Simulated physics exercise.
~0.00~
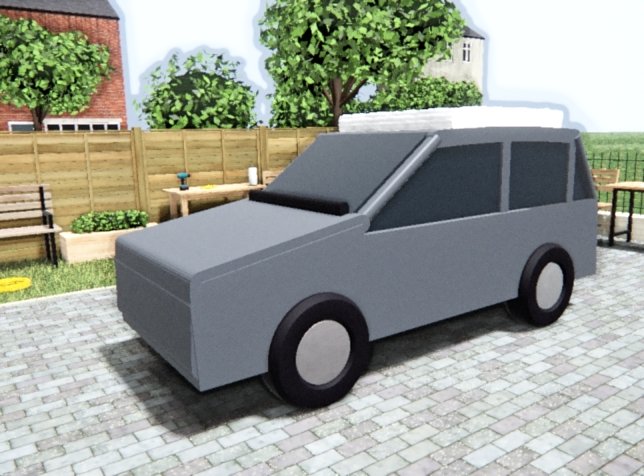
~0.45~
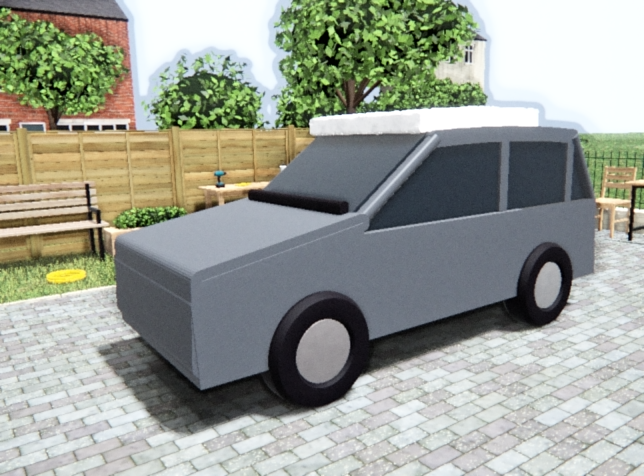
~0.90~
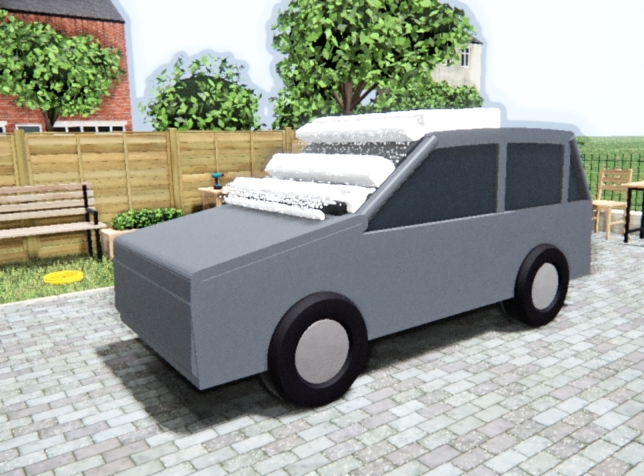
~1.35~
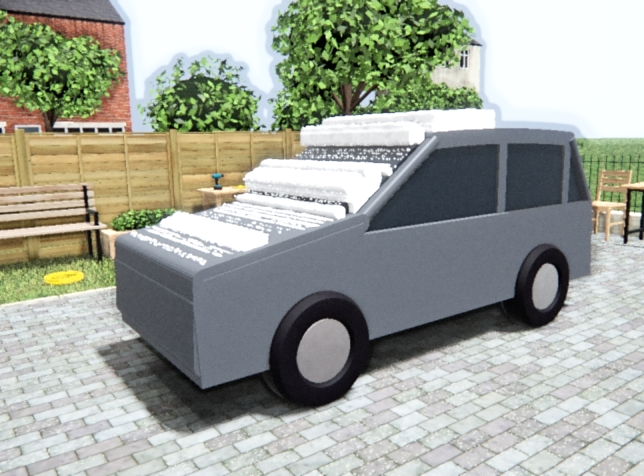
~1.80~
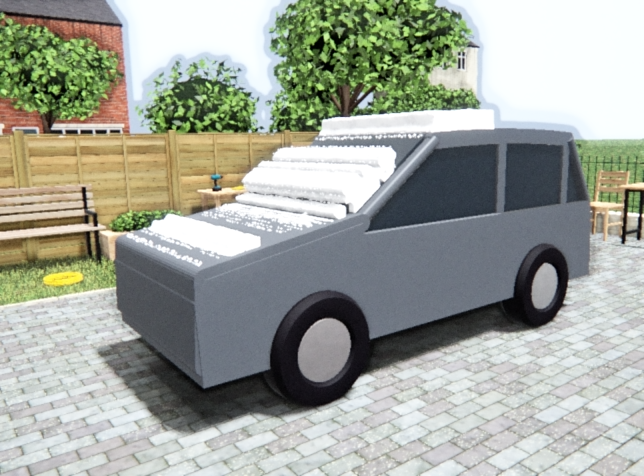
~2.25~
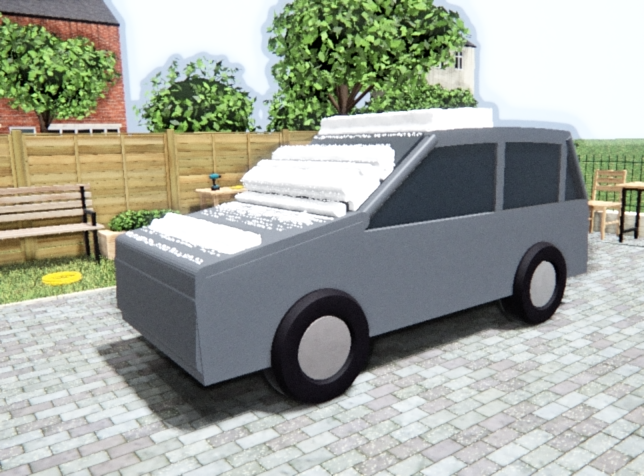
On a paved yard beside a wooden fence, with trees, a bench and a brick house behind, a plain grey car carries a flat white layer of snow on its roof. At first the windscreen and bonnet are clear, and a dark ridge lies across the foot of the glass. The snow then slides forward off the roof's front edge and breaks into thick slabs and crumbs down the windscreen. More follows, spilling over the ridge and onto the bonnet. Finally it settles, with about half still on the roof, much heaped on the glass and a smaller patch on the bonnet.
